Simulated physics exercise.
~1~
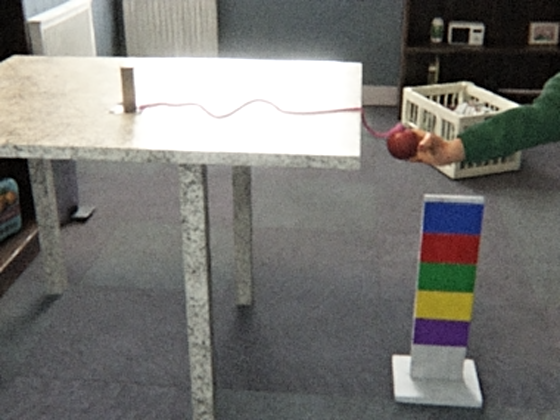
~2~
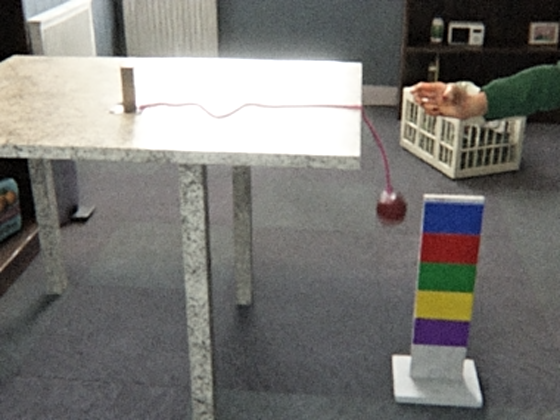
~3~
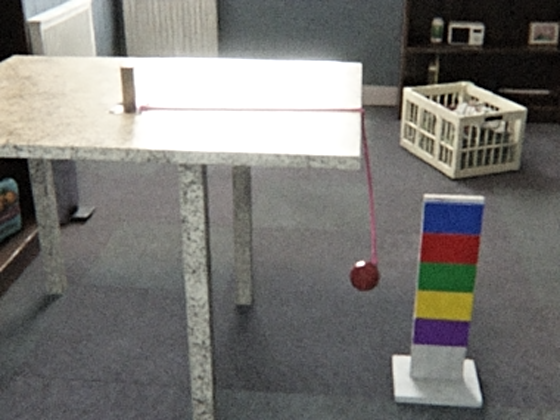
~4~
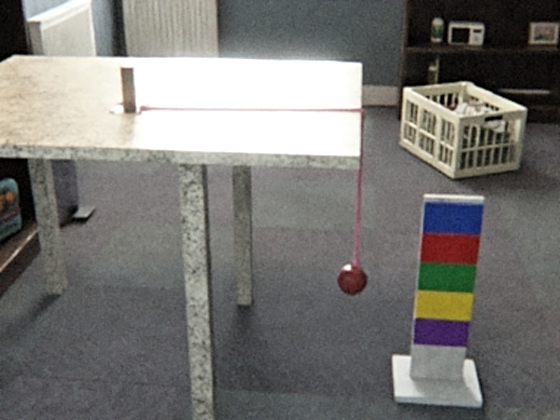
A hand in a green sleeve holds a red apple just off the right end of a pale speckled table, its thin red cord winding loosely back across the top to a small post. The still view takes in a grey-carpeted room, with a white crate behind and an upright stand at right banded blue, red, green, yellow and purple from top down. The hand lets go and draws back as the apple drops past the table's edge. The cord pulls straight along the tabletop, and the apple swings slightly left beneath the edge. It ends hanging on the taut cord, level with the green band.
